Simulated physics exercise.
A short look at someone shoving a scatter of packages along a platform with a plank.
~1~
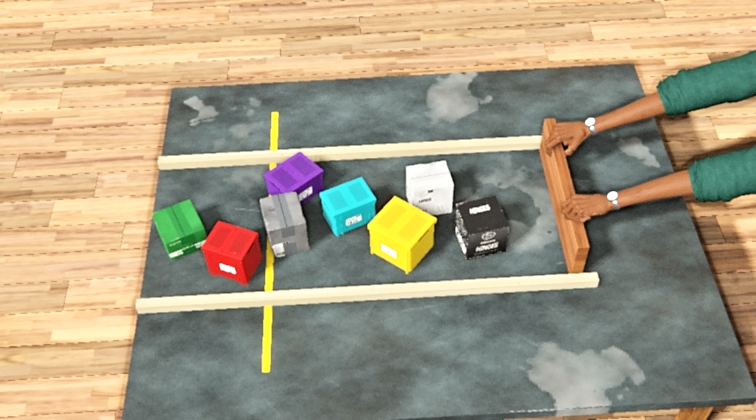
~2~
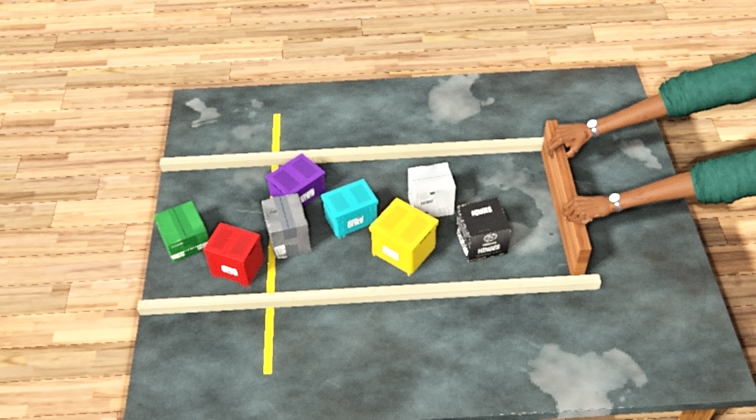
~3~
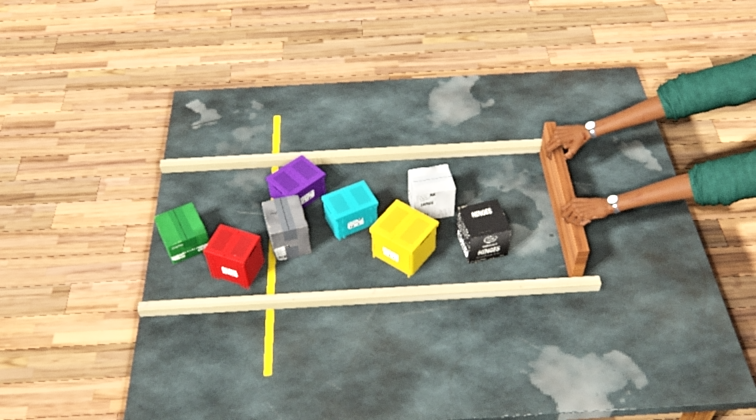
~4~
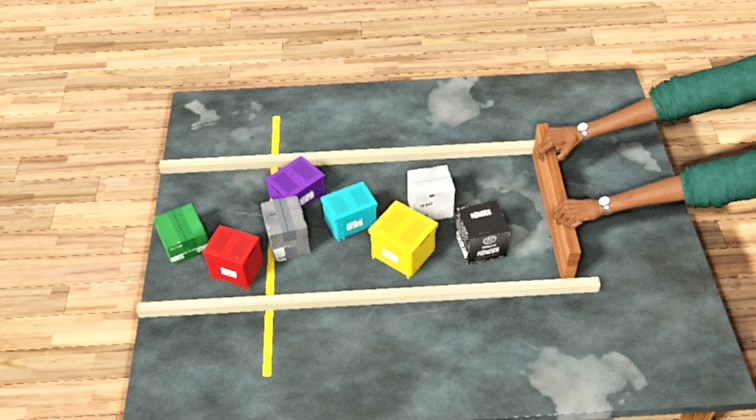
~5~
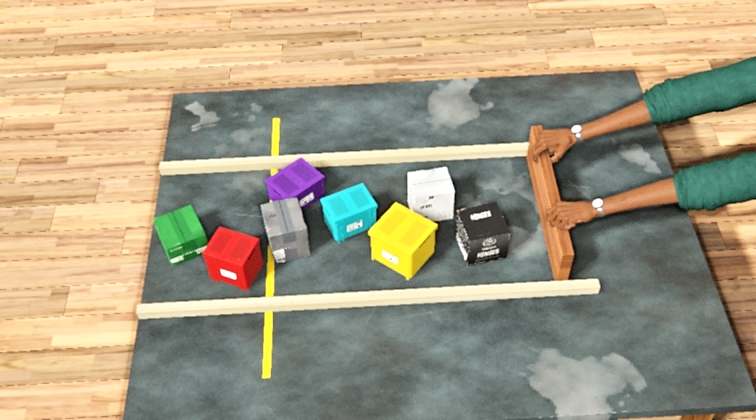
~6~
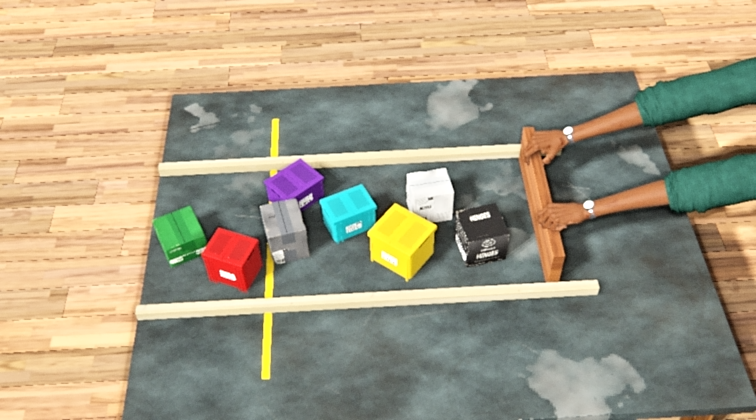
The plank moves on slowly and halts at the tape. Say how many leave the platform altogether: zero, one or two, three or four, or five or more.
Honestly, the ones lost over the side add up to one, maybe two.
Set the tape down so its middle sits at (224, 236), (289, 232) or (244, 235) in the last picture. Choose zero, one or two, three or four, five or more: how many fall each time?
One after the other, the answers are three to four; 1 or 2; 3 or 4.
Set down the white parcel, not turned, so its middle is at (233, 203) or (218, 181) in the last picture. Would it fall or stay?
The white parcel stays put the first time and stays put the second time.
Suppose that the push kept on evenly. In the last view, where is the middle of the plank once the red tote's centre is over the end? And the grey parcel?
I'd put it close to (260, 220), and close to (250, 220) for the other one.
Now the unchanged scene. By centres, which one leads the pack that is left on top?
Answer: The red tote.
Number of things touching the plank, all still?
3 of them.
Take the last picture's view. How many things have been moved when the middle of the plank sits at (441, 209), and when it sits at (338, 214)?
I get 3 at the one place and 7 at the other.
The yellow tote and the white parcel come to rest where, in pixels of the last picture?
Yellow tote: About (200, 273); white parcel: About (250, 205).
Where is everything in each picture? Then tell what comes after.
Green parcel (181, 230); red tote (233, 254); grey parcel (285, 225); plank (562, 195); tape (271, 226), in the first picture.
Red tote (235, 255); black box (483, 230), in the second picture.
Grey parcel (287, 228); white parcel (431, 193), in the third picture.
Green parcel (182, 234); turquoise tote (350, 212), in the fourth picture.
Red tote (234, 259); yellow tote (403, 242), in the fifth picture.
Green parcel (181, 236); red tote (233, 260); grey parcel (285, 231); plank (540, 203); tape (271, 233), in the sixth picture.
Early on, none off yet; green parcel at rest near (181, 236); red tote at rest near (233, 260); grey parcel at rest near (285, 231).
A while later, none off yet; green parcel at rest near (181, 236); red tote moving near (230, 263); grey parcel travelled about its own width near (253, 231).
Finally, the number that fall off is one or two; lost, green parcel.
